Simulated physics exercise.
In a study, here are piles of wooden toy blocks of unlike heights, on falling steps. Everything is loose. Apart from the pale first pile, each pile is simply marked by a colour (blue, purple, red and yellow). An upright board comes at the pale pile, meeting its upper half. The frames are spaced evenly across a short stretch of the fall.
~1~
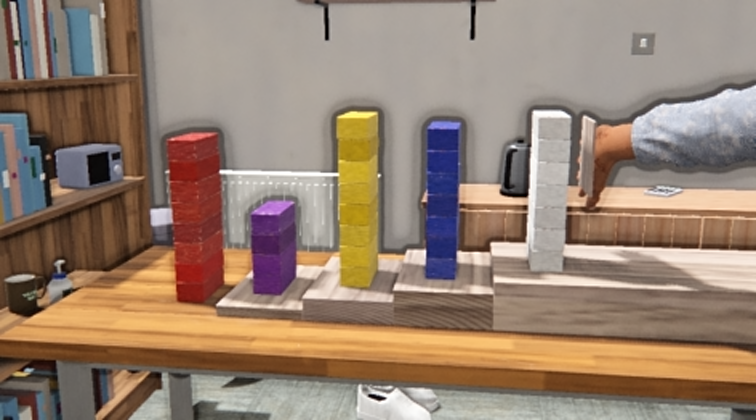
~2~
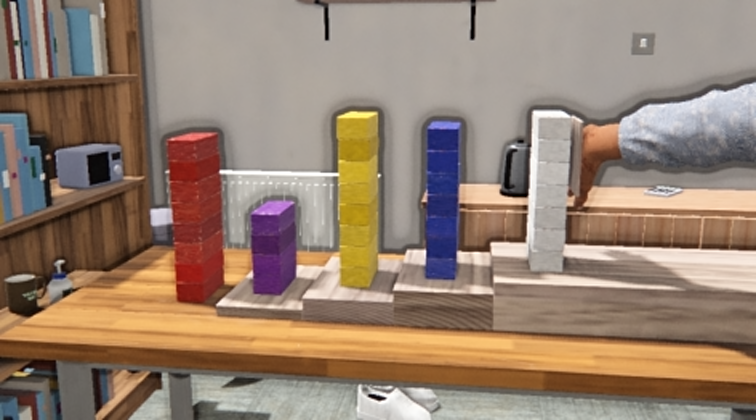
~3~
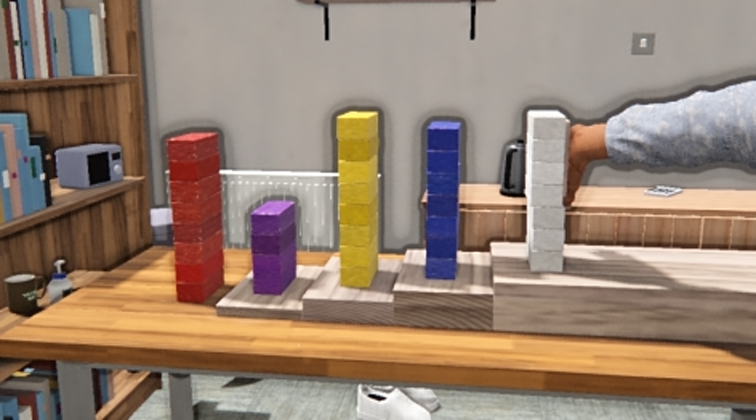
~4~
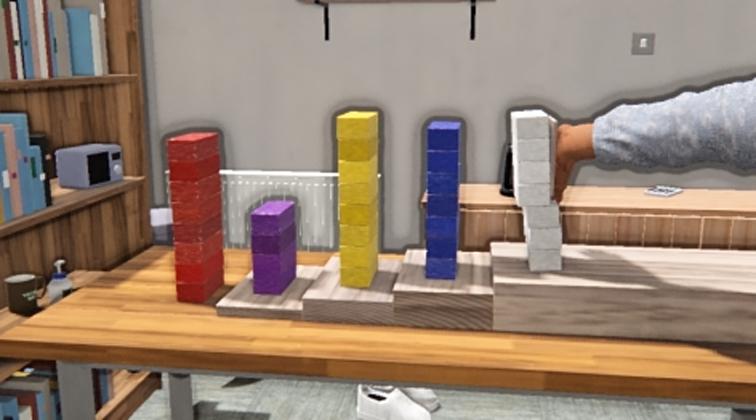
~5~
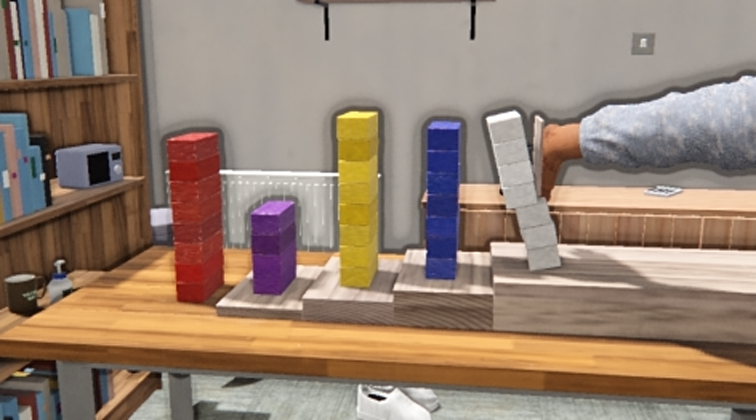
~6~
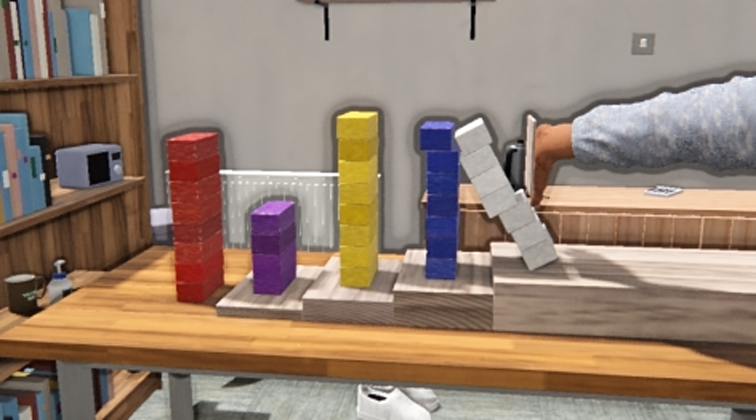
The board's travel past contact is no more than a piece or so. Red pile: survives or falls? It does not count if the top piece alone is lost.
I reckon it caves in.
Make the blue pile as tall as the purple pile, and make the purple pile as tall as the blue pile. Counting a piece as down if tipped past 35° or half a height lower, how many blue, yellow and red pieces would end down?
It comes to blue 3, then yellow 8, then red 7.
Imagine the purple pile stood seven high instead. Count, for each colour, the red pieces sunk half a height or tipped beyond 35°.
Red: 8.
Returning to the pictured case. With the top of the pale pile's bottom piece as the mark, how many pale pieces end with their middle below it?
The number is 3.
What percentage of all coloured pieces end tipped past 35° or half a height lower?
Close to 90 in a hundred, I'd say.
Just after the last frame, 7 of the pale pile down; none of the 8 red blocks down (0 of 27 in all colours); top red block unmoved; top blue block tilted a little.
A moment on, 7 of the pale pile down; none of the 8 red blocks down (9 of 27 in all colours); top red block unmoved; top yellow block tilted clearly, half its height lower.
Further on, 7 of the pale pile down; 3 of the 8 red blocks down (17 of 27 in all colours); top red block on its side; top purple block tilted well over, half its height lower.
Then, 7 of the pale pile down; 8 of the 8 red blocks down (24 of 27 in all colours); top red block upside down; top purple block tilted steeply, some two heights lower.
When it is over, 7 of the pale pile down; 8 of the 8 red blocks down (24 of 27 in all colours); top red block tilted well over, some 27 heights lower; top purple block tilted steeply, some two heights lower. In pixels of the last frame, middles, top purple block near (199, 256).
